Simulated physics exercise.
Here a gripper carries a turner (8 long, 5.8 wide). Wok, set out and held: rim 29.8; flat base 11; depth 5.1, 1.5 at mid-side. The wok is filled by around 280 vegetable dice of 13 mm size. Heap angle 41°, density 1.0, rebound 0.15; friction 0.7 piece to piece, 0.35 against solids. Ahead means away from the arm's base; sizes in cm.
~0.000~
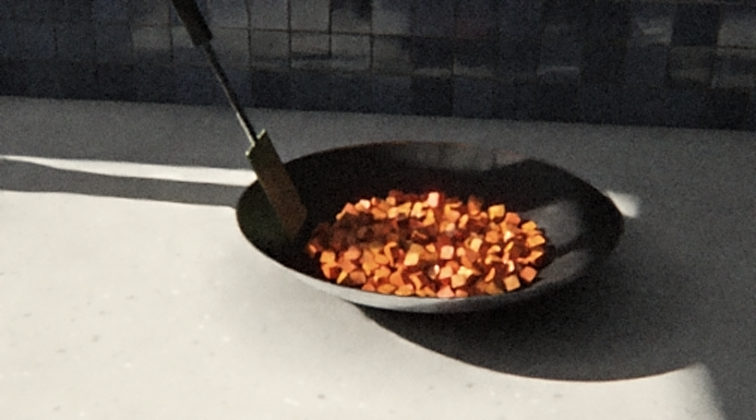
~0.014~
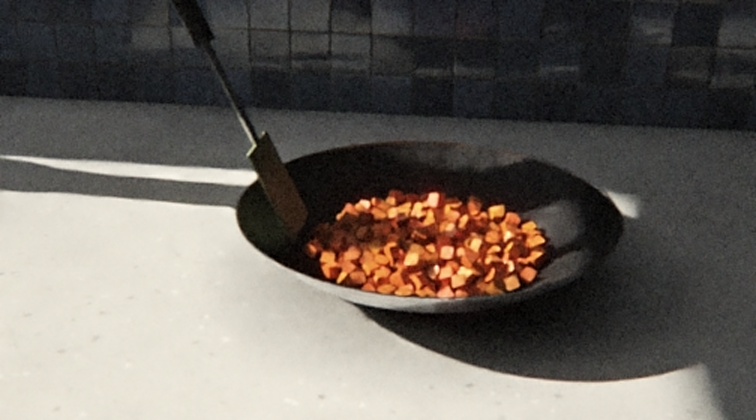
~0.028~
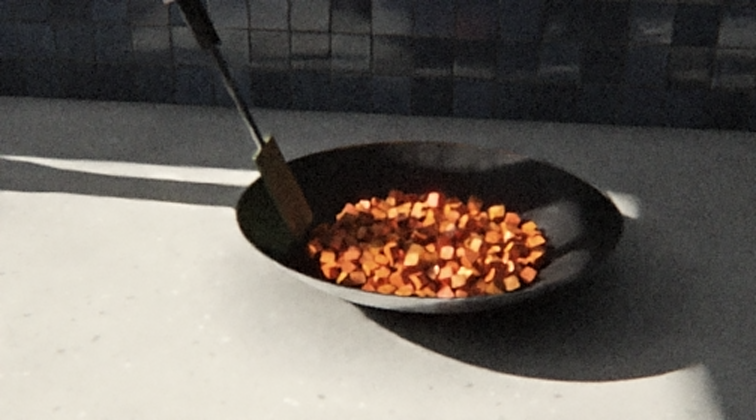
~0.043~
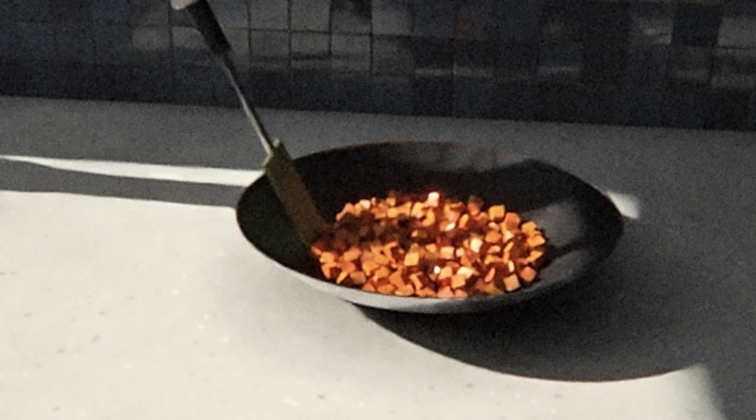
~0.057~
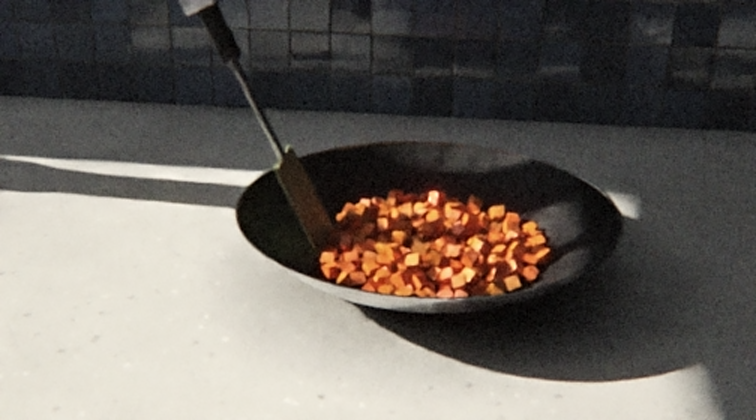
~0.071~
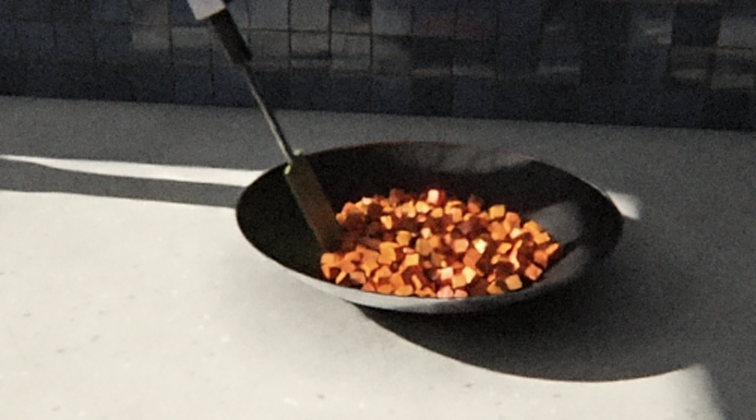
We see a dark wok of orange vegetable dice on a pale counter as a turner, held from above by a gripper, moves slightly rightward against the heap's left side, nudging the nearby dice a little to the right.
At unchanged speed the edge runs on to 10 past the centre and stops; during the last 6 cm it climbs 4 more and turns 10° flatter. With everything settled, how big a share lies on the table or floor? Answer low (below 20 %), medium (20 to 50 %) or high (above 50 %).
Low.
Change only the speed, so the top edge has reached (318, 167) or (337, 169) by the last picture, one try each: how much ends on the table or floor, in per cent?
Respectively, some 25 and 30 per cent.
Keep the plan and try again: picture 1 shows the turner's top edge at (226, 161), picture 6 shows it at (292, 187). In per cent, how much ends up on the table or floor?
Roughly 20 percent ends up there.
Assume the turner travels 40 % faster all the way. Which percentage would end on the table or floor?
Some 25 in a hundred.
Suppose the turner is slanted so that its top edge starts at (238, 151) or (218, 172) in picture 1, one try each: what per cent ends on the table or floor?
Some 20 per cent, then some 10 per cent.
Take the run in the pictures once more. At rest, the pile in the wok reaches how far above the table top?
Top of the heap: Roughly 5.5 cm above the table top.
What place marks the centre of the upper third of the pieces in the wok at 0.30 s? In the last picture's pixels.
Around (560, 224).
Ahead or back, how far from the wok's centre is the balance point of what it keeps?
Offset forward: Around 4.0 cm.
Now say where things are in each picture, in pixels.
The first picture shows turner top edge at (256, 142), sloping 65°; upper third of the load around (430, 238), from x 315 to 535, top at y 195; 277 in the wok.
The second picture shows turner top edge at (257, 142), sloping 65°; upper third of the load around (430, 238), from x 315 to 535, top at y 195.
The third picture shows turner top edge at (262, 146), sloping 65°; upper third of the load around (430, 238), from x 315 to 535, top at y 195.
The fourth picture shows turner top edge at (272, 151), sloping 65°; upper third of the load around (426, 240), from x 320 to 535, top at y 195.
The fifth picture shows turner top edge at (282, 156), sloping 65°; upper third of the load around (431, 239), from x 330 to 545, top at y 195.
The sixth picture shows turner top edge at (293, 160), sloping 65°; upper third of the load around (438, 237), from x 330 to 555, top at y 195; 277 in the wok.
By 0.18 s, sloping 65°, highest piece 5 above the table; 277 in the wok.
By 0.30 s, sloping 62°, highest piece 7 above the table; 271 in the wok, 6 on the blade or in flight.
By 0.55 s, sloping 55°, highest piece 6 above the table; 242 in the wok, 34 on the table or floor, 1 on the blade or in flight.
By 1.60 s, sloping 55°, highest piece 6 above the table; 242 in the wok, 35 on the table or floor.
Final count, 242 in the wok, 35 on the table or floor. That is 13 % on the table or floor.
